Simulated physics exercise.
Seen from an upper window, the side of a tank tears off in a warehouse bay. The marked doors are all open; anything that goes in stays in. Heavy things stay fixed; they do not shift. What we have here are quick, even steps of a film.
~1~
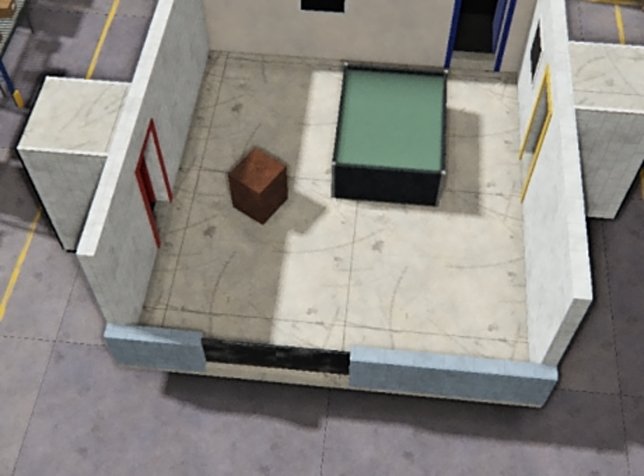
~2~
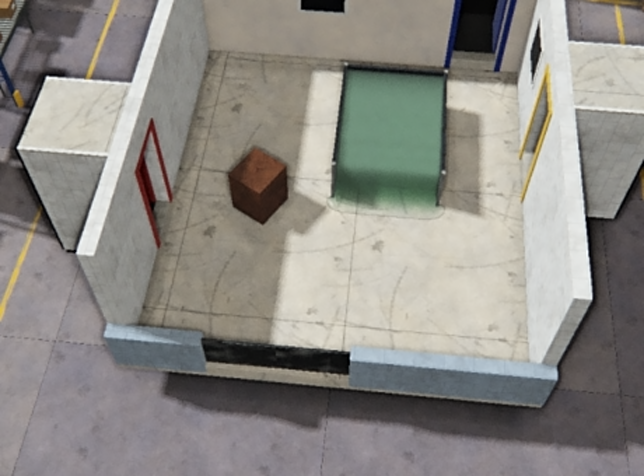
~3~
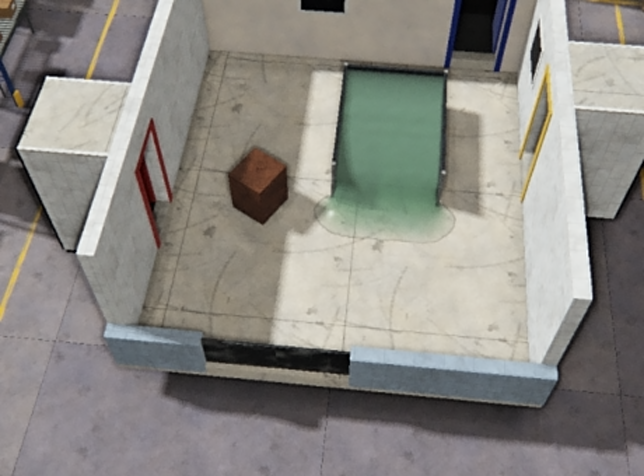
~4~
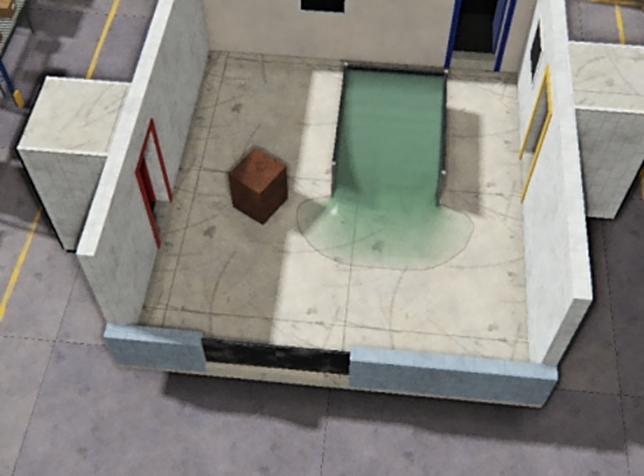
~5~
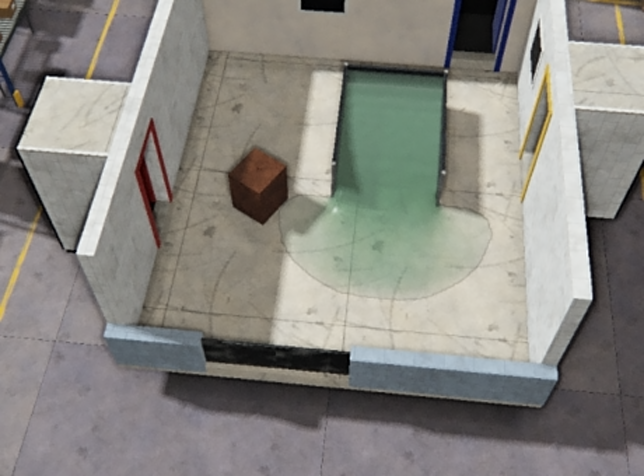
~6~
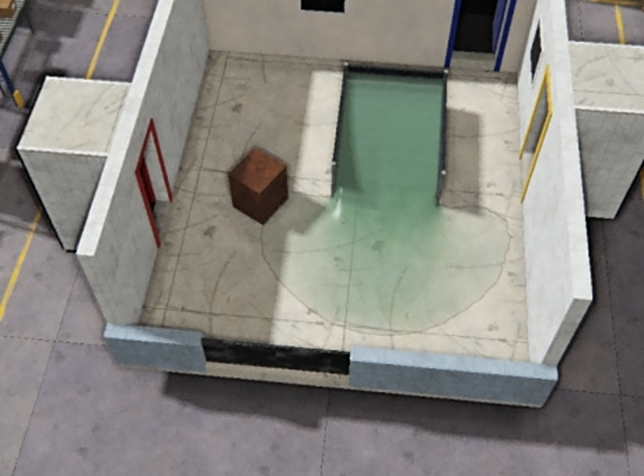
The footage shows a tank of green water in a walled bay losing its near side, and the water pouring out across the pale floor in a widening, rounded sheet while the brown block to the left stays still.
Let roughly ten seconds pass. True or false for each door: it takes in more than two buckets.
For the yellow door, false; for the blue door, false; for the red door, true.
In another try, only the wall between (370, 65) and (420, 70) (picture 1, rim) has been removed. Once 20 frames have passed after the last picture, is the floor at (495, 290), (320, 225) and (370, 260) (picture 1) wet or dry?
Taken one by one: Sodden, then unaffected, then unaffected.
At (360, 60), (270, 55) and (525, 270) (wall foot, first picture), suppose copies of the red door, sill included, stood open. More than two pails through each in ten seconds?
Above; above; above.
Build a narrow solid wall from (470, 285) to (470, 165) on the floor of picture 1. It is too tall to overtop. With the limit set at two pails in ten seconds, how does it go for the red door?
Note: Red rises above.
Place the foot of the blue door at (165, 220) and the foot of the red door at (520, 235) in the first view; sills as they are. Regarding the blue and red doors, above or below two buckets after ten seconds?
One by one: Blue door keeps below it, red door lets more in.
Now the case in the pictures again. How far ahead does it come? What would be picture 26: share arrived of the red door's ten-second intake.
Roughly 0 percent.
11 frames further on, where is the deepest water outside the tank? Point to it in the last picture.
It should be roughly at (525, 383).
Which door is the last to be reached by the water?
Looking at the pictures, the answer is the door marked blue.
A moment on, water covers 40 % of the floor; the yellow door not reached, the blue door not reached, the red door not reached.
Next, water covers 45 % of the floor; the yellow door not reached, the blue door not reached, the red door not reached.
Then, water covers 55 % of the floor; the yellow door not reached, the blue door not reached, the red door wet at the sill, nothing in.
Later, water covers 90 % of the floor; the yellow door wet at the sill, nothing in, the blue door wet at the sill, nothing in, the red door over two buckets in.
In the end, water covers 100 % of the floor; the yellow door wet at the sill, nothing in, the blue door wet at the sill, nothing in, the red door far over two buckets in.
